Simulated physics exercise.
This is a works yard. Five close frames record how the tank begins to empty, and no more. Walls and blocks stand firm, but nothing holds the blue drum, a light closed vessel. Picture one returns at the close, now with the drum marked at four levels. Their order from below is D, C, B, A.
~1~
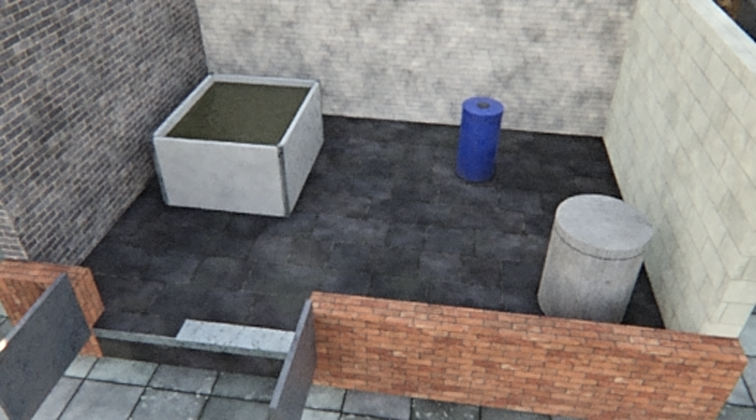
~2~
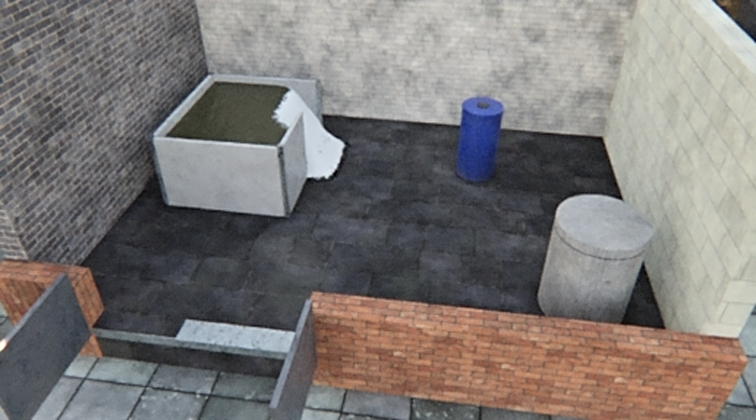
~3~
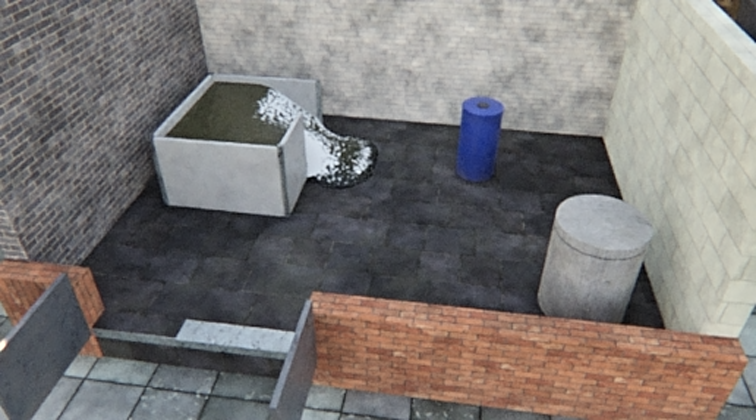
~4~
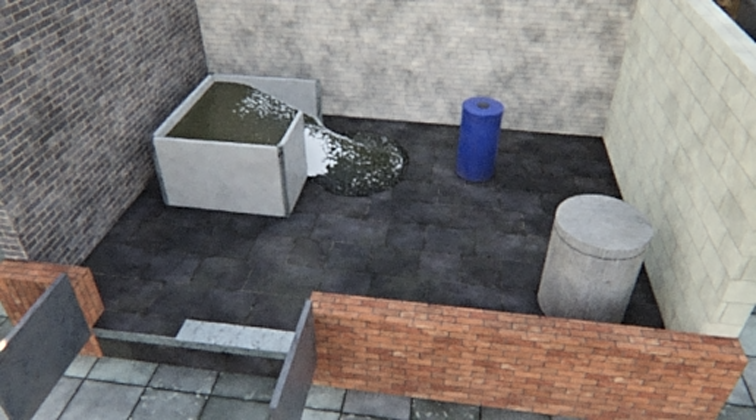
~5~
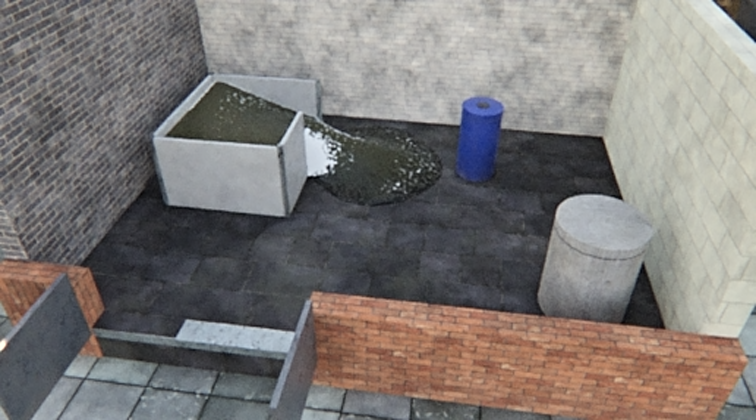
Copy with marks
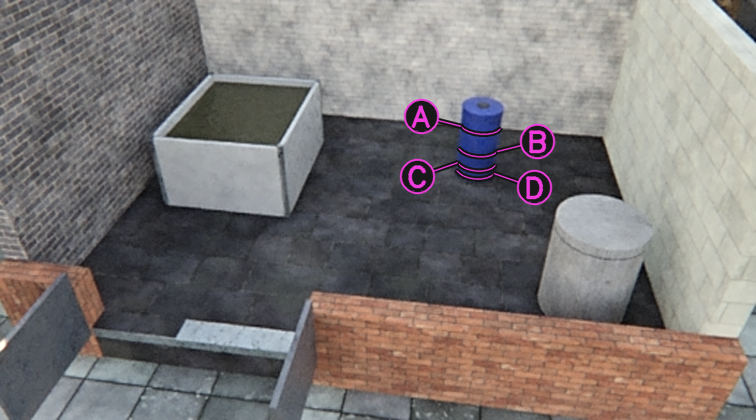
Dark water pours from the right side of a concrete tank and spreads across the ground.
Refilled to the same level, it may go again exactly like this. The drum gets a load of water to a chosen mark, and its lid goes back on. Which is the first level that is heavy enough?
A will do.
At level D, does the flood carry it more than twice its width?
Yes, it does.
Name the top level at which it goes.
That would be B.
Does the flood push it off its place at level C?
Yes, that goes wrong.
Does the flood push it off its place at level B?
Yes, it does.
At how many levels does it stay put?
One of the four.
On the marked copy, A at (480, 134); B at (477, 156); C at (476, 171); D at (475, 178); from the bottom up D, C, B, A.
With A, it does not move.
With B, it is pushed about its own width away.
With C, it is pushed about 3 times its own width away.
With D, it is pushed about 5 times its own width away.
